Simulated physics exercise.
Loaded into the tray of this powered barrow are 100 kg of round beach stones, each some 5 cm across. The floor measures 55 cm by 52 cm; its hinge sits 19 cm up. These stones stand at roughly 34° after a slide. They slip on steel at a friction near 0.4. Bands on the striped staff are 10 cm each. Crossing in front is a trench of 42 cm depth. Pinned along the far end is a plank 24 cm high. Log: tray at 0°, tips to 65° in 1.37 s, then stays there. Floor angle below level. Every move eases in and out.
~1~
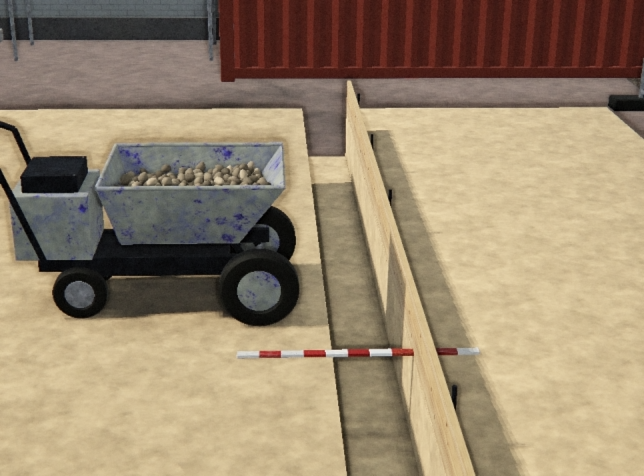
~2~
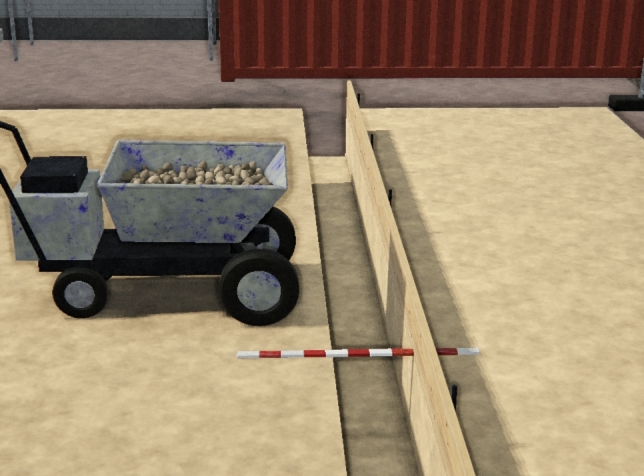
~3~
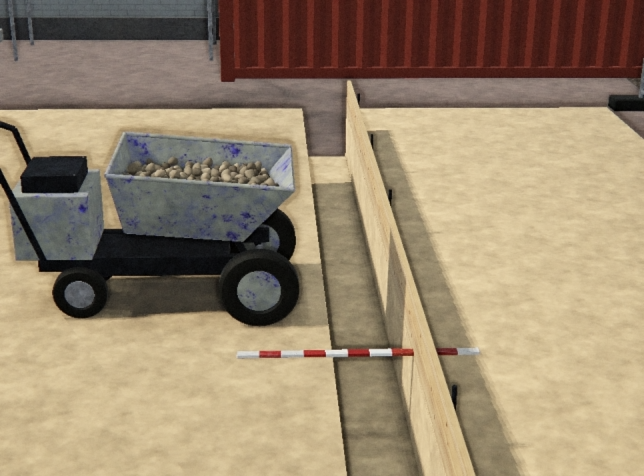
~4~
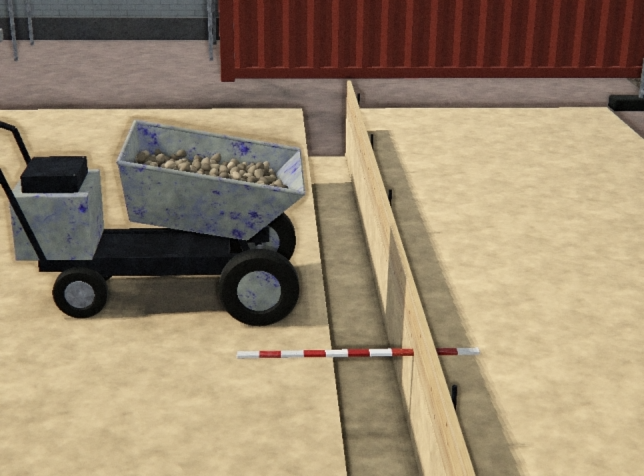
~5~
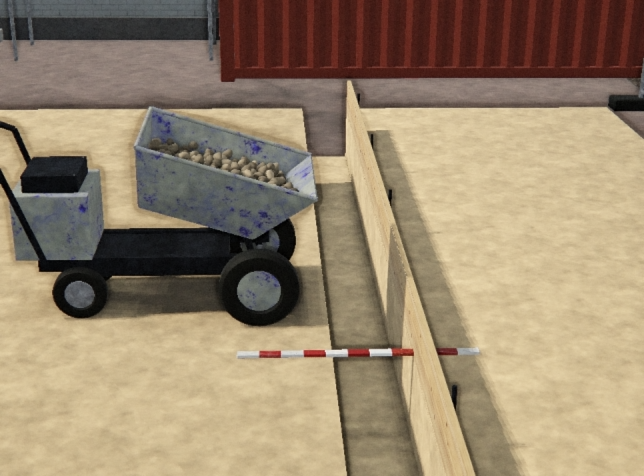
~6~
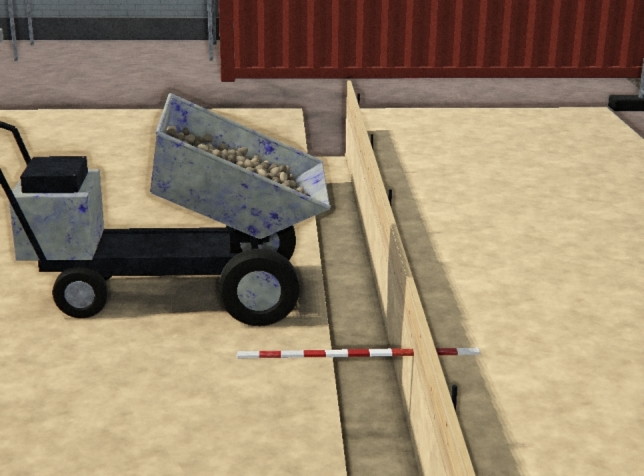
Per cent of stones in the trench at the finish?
About 81 %.
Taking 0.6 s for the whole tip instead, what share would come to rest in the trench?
In that case some 60 per cent.
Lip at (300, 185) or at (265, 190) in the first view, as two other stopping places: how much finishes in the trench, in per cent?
It comes to about 50 and 100 in a hundred.
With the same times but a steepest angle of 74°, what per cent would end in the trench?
About 85 per cent would end up in the trench.
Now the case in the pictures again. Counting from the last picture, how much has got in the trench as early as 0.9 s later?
About 25%.
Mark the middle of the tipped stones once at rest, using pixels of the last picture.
Resting centre: About (374, 353).
Then, 0.4 s after the last picture the floor is at 55°, 100 % in the tray; the foremost stones are at (351, 226).
Then, 0.9 s after the last picture the floor is at 65°, 69 % in the tray, 24 % in the trench, 7 % past the trench; the foremost stones are at (439, 277).
Then, 1.2 s after the last picture the floor is at 65°, 34 % in the tray, 47 % in the trench, 18 % past the trench; the foremost stones are at (511, 281).
Then, 3.2 s after the last picture the floor is at 65°, 0 % in the tray, 81 % in the trench, 19 % past the trench; the foremost stones are at (573, 272).
